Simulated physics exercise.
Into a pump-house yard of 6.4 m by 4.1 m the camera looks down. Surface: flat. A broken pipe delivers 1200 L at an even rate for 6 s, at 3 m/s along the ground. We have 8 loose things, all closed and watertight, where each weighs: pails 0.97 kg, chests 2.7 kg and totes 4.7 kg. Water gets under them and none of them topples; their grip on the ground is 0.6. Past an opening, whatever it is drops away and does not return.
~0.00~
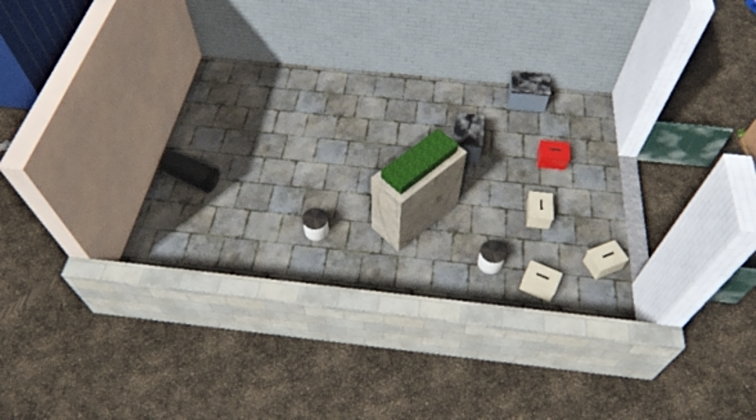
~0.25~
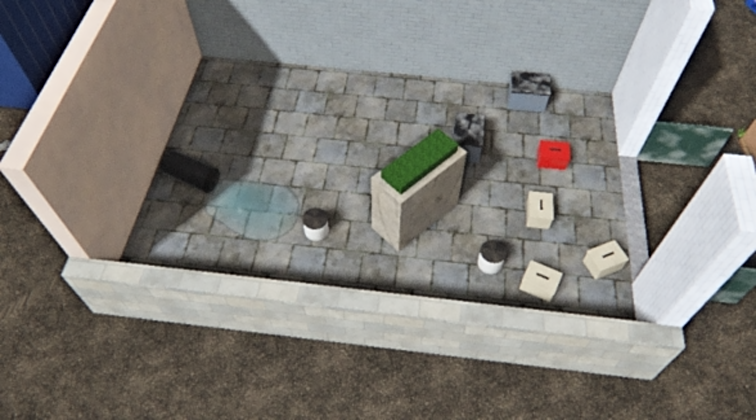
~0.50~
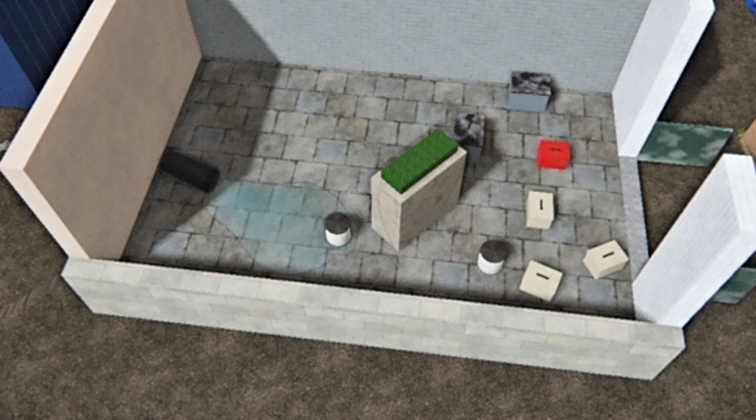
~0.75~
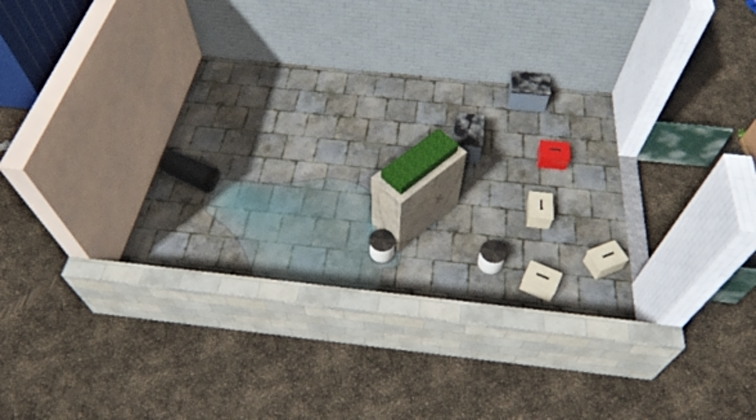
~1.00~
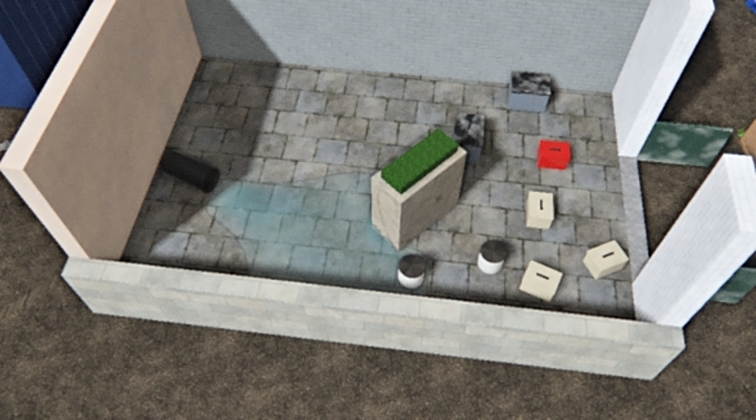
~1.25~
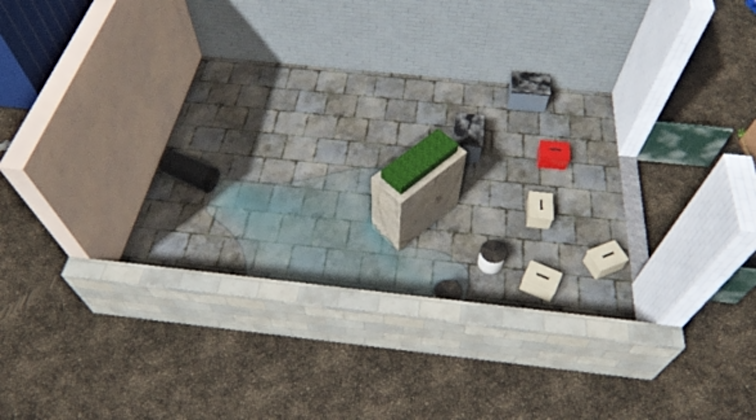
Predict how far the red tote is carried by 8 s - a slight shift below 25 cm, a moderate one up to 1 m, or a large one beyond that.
My guess is it shifts a modest amount.
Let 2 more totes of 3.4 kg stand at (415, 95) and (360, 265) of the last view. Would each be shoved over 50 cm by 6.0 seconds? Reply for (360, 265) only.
Result - above the limit.
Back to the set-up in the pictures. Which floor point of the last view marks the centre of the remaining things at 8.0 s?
At about (531, 154).
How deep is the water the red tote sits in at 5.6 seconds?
The depth there is around 3 cm.
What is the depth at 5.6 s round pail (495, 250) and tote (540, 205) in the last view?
Around 3 cm and 3 cm.
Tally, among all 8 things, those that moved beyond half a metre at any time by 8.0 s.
I get 7.
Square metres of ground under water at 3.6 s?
Roughly 15 m2 of it is wet.
After 1.8 s the red tote is near (555, 150), 0.0 m from its start, aground; 0 of 8 are out; 1 afloat.
After 3.6 s the red tote is near (555, 150), 0.0 m from its start, aground; 1 of 8 are out; 2 afloat.
After 5.6 s the red tote is near (555, 150), 0.0 m from its start, aground; 1 of 8 are out; 4 afloat.
After 8.0 s the red tote is near (505, 153), 0.7 m from its start, afloat; 1 of 8 are out; 7 afloat.
